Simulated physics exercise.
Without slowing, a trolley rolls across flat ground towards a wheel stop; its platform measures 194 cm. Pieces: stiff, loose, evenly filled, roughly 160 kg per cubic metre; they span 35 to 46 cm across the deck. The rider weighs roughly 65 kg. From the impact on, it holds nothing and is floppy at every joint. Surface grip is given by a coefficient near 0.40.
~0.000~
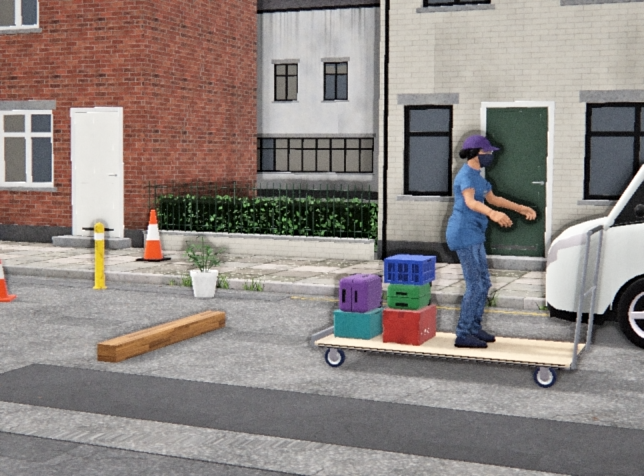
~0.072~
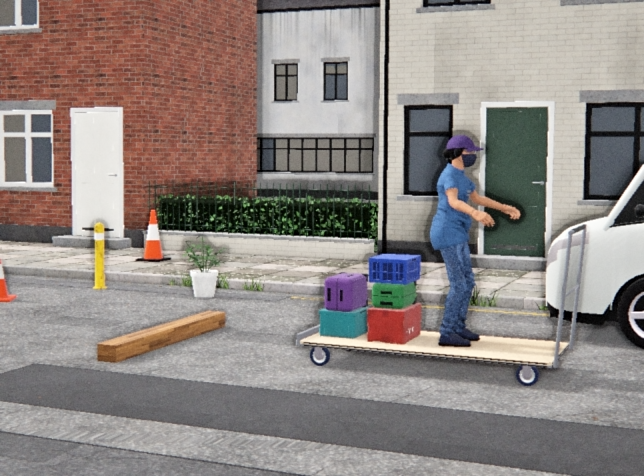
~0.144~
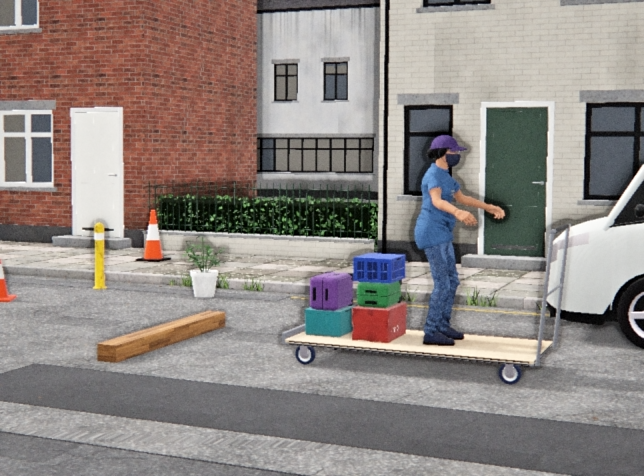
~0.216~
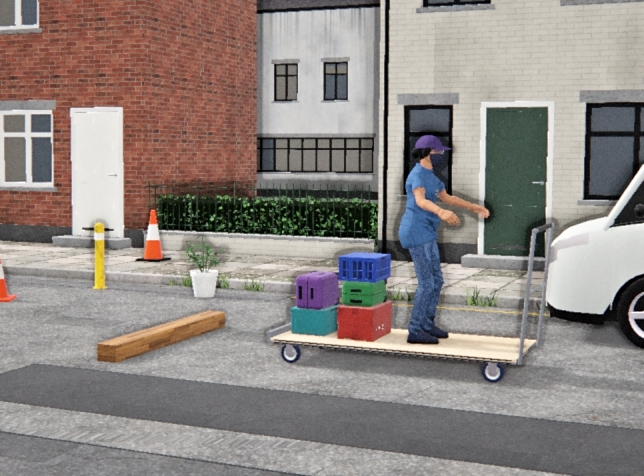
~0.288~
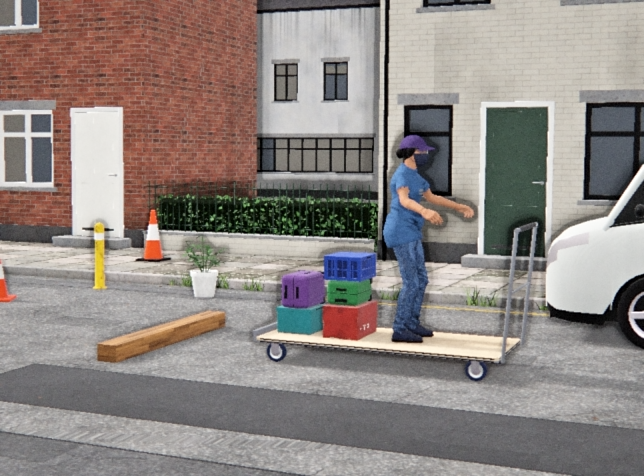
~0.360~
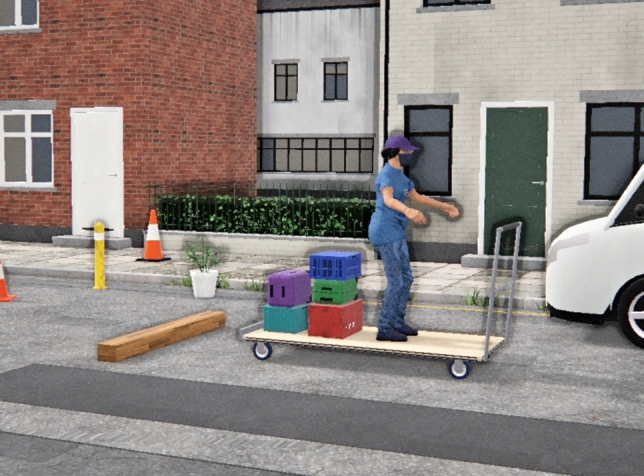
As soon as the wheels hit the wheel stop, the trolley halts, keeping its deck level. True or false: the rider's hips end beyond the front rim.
False.
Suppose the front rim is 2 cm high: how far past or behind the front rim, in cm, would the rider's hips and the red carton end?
Result: Hips 20 cm behind rim; red 50 cm behind rim.
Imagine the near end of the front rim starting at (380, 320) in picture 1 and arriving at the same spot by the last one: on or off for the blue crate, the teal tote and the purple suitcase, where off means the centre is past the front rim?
Then the blue one is past the rim, the teal one is still in place and the purple one is past the rim.
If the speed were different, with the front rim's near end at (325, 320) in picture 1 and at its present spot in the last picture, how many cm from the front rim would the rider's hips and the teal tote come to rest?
So the hips settle 50 cm short of the front rim, while the teal one stops 20 cm behind it.
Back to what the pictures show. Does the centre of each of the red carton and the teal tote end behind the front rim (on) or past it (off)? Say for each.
End result - red: Stays; teal: Stays.
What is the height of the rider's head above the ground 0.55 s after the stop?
The head is some 80 cm up from the ground.
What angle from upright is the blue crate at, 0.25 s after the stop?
Tilt: Around 0°.
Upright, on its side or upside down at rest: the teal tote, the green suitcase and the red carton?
At rest: Teal standing; green sideways; red standing.
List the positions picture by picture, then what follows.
Hips (466, 234), purple suitcase (361, 293), rim corner (313, 342); 0 cm covered, 154 to go, in the first frame.
Hips (450, 233), purple suitcase (346, 292), rim corner (298, 341); 13 cm covered, 142 to go, in the second frame.
Hips (434, 233), purple suitcase (332, 291), rim corner (283, 339); 25 cm covered, 129 to go, in the third frame.
Hips (419, 232), purple suitcase (318, 290), rim corner (269, 338); 38 cm covered, 117 to go, in the fourth frame.
Hips (404, 231), purple suitcase (304, 289), rim corner (255, 337); 50 cm covered, 104 to go, in the fifth frame.
Hips (388, 231), purple suitcase (290, 288), rim corner (241, 336); 63 cm covered, 92 to go. Speed about 1.7 m/s, in the sixth frame.
The wheels strike at 0.89 s.
After 1.14 s the rider's hips are 63 cm behind the rim, near (231, 251) in the last picture's view.
After 1.44 s the rider's hips are 32 cm behind the rim, near (198, 278) in the last picture's view.
After 1.89 s the rider's hips are 19 cm behind the rim, near (187, 283) in the last picture's view.
When all is still (3.2 s), past the rim, green suitcase, purple suitcase and blue crate; behind it, teal tote, red carton and the rider's hips.
